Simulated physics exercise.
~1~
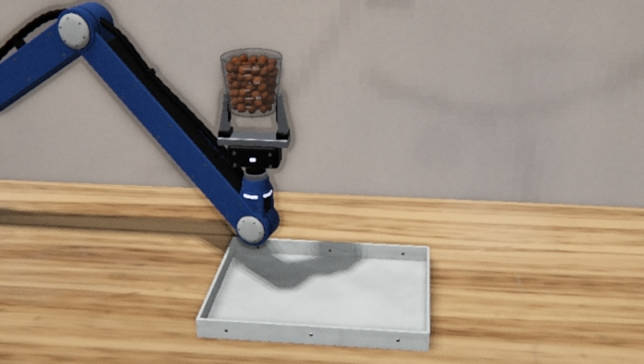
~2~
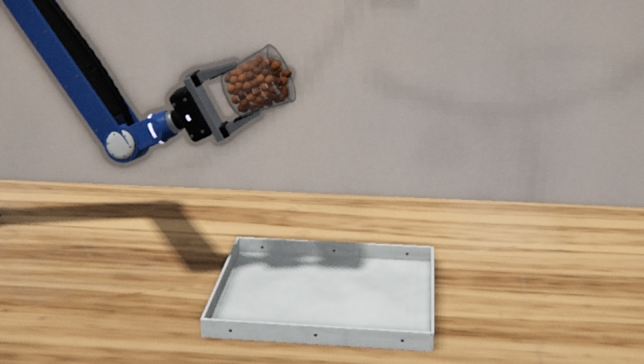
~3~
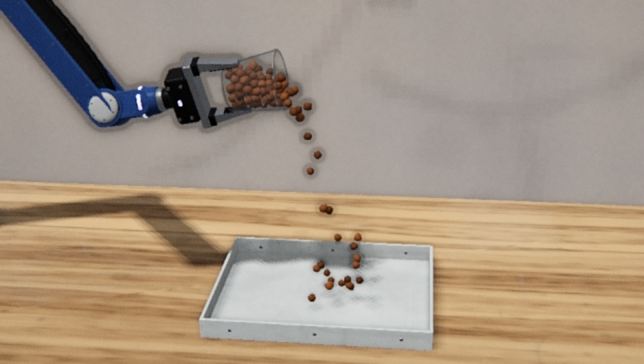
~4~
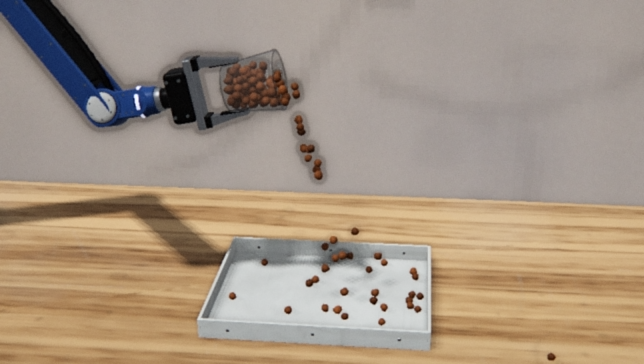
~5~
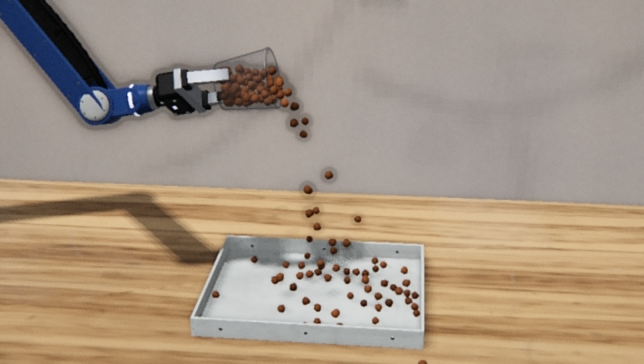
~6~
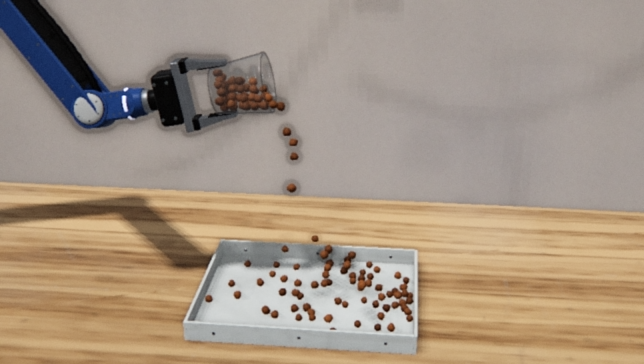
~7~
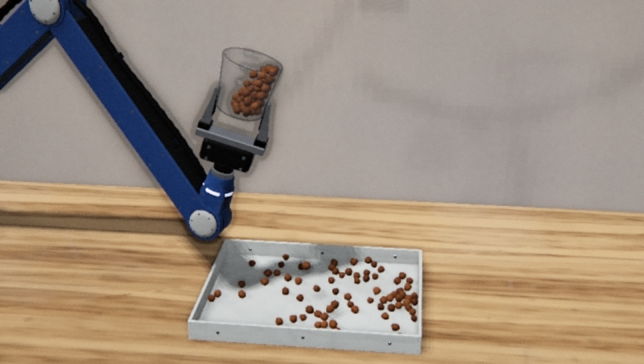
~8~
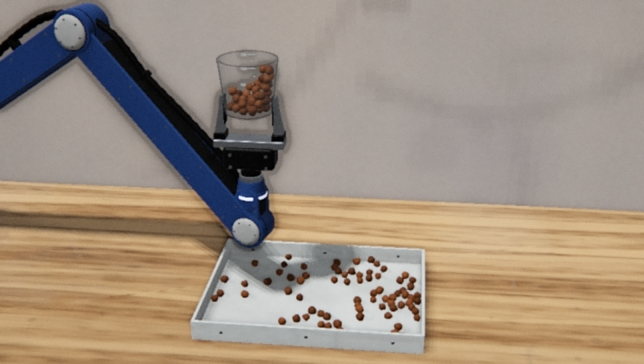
Blue robot arm tilting a clear beaker, spilling hazelnuts into a white tray, then returning upright with some nuts still inside.
